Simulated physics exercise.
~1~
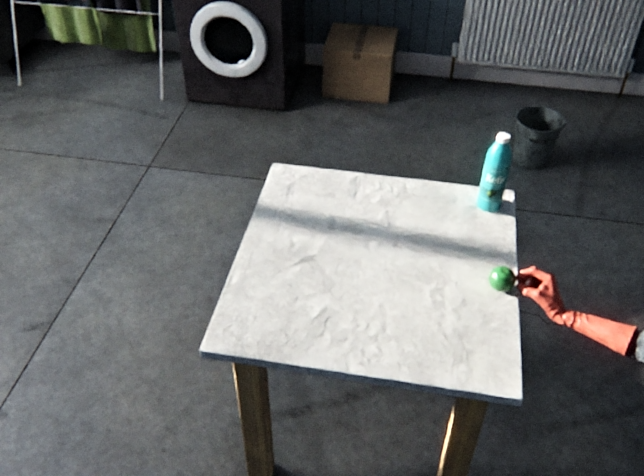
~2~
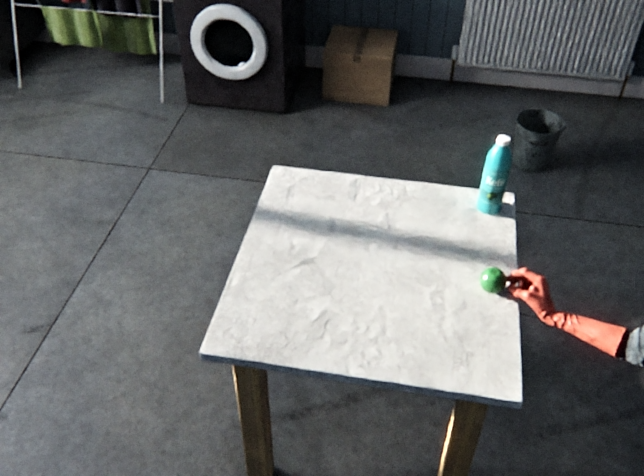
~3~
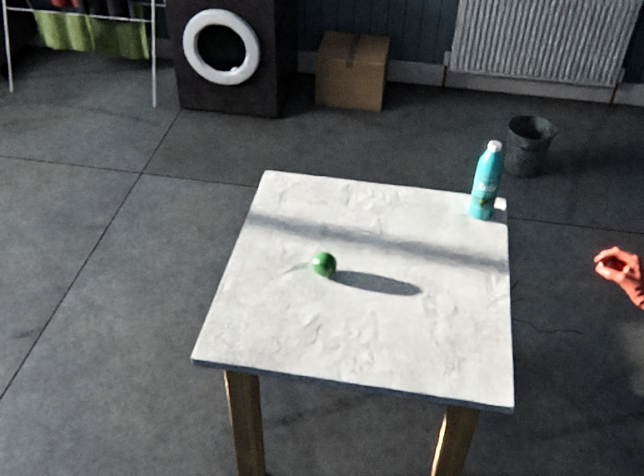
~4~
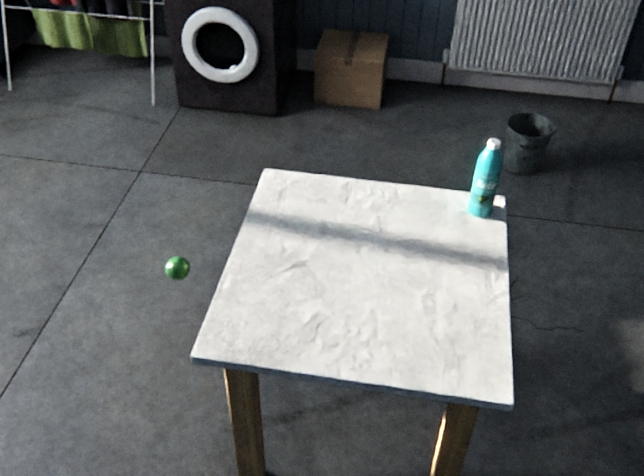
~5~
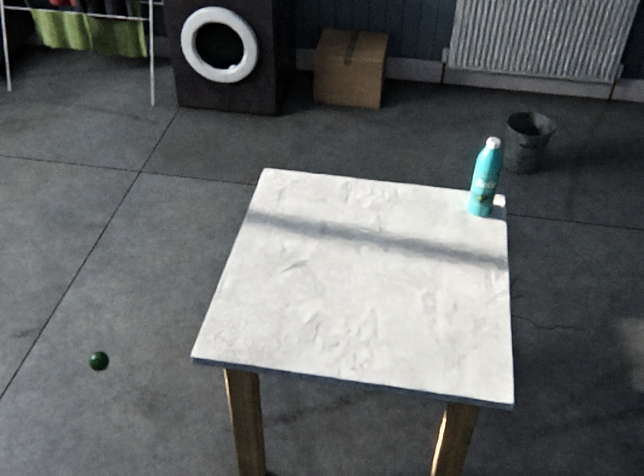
A green apple leaves a hand, crosses the table leftward and drops off the edge.
